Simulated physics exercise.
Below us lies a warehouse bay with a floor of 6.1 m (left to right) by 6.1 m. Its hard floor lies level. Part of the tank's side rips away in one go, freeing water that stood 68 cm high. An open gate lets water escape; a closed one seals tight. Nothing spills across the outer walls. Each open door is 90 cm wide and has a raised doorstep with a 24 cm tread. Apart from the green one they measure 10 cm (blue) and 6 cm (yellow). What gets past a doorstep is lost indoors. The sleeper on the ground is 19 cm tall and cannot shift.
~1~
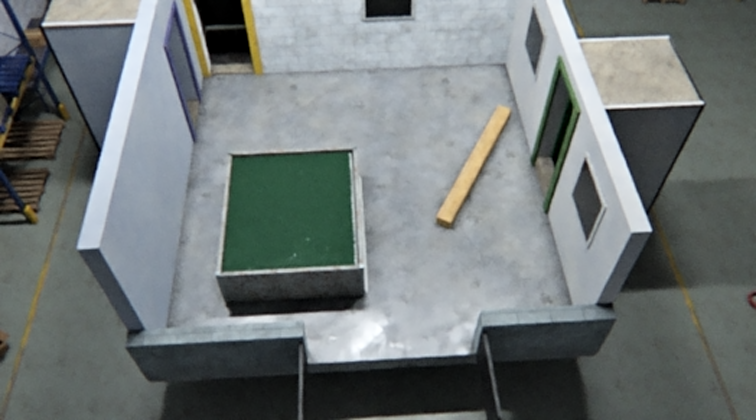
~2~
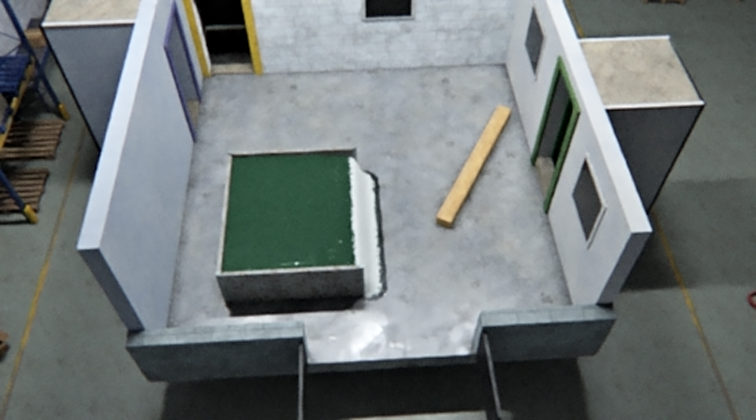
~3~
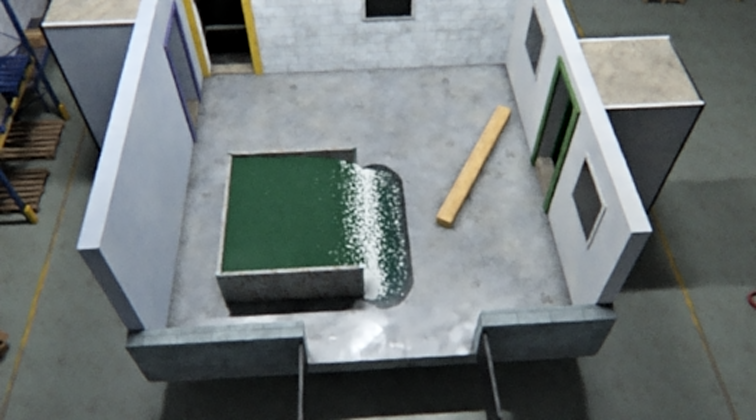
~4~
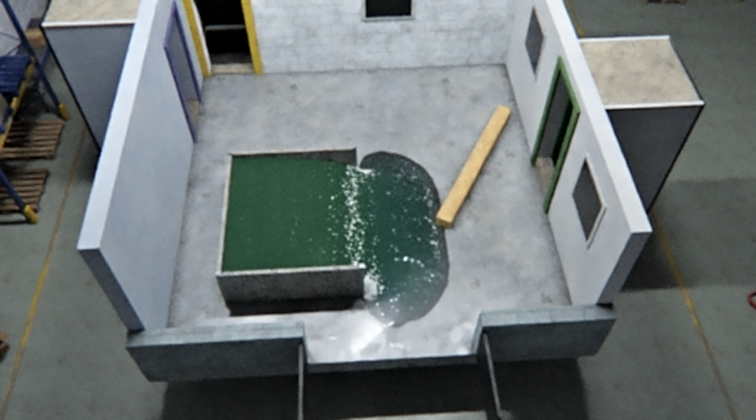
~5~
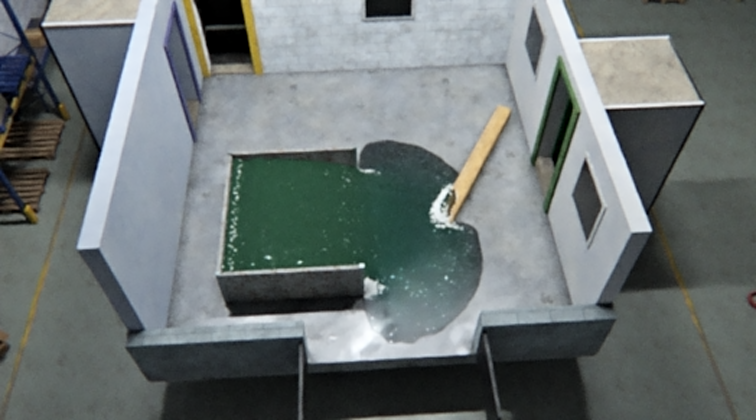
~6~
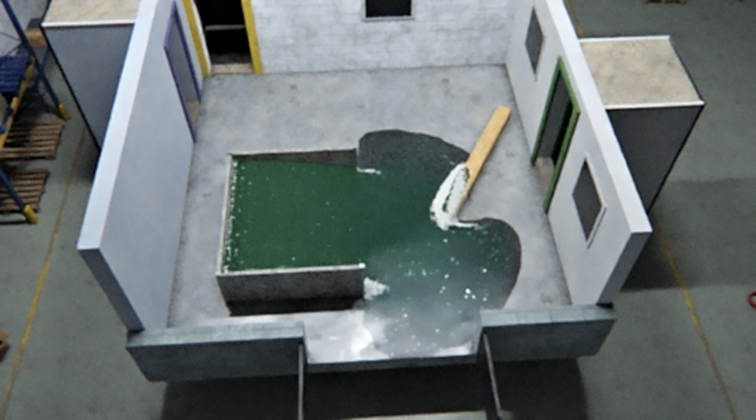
Green water bursts from the right side of a low grey tank on the level floor of a pale-walled, roofless room in a warehouse, seen from above by a still camera. A yellow-framed doorway stands at the back left, a green-framed one on the right, near a slanting wooden beam. Edged with white foam, the water spreads rightward, strikes the beam's near end and curls around it.
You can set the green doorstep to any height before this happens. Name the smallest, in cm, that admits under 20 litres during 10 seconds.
It would have to be roughly 18 cm high.
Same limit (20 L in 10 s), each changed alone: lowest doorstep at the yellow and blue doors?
Roughly 10.0 cm at yellow and 10.5 cm at blue.
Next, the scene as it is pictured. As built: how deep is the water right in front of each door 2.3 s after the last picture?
Depths in cm: Blue 0, yellow 0, green 16.
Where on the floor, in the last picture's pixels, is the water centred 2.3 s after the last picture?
At about (434, 210).
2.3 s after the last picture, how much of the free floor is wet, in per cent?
About 50 per cent.
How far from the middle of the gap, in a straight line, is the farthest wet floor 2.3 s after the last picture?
Some 5.0 m out.
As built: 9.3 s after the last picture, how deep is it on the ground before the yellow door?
Some 12.5 cm.
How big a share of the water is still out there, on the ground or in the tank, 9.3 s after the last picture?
Roughly 78 in a hundred.
Then, 0.7 s after the last picture water covers 40 % of the floor, deepest (38 cm) near (441, 204); 8 cm at the green door, 0 litres in over its 26 cm doorstep.
Then, 2.3 s after the last picture water covers 50 % of the floor, deepest (32 cm) near (476, 81); 16 cm at the green door, 0 litres in over its 26 cm doorstep.
Then, 9.3 s after the last picture water covers 95 % of the floor, deepest (16 cm) near (168, 323); 8 cm at the green door, 1 litre in over its 26 cm doorstep.
At the green door as built, the water peaked near 26 cm, 4.1 s after the last picture.
Run again over the same 10 s with other heights there, 54 litres in over 14.5 cm, 12 litres over 20 cm. The limit of 20 litres is kept from about 18 cm up.
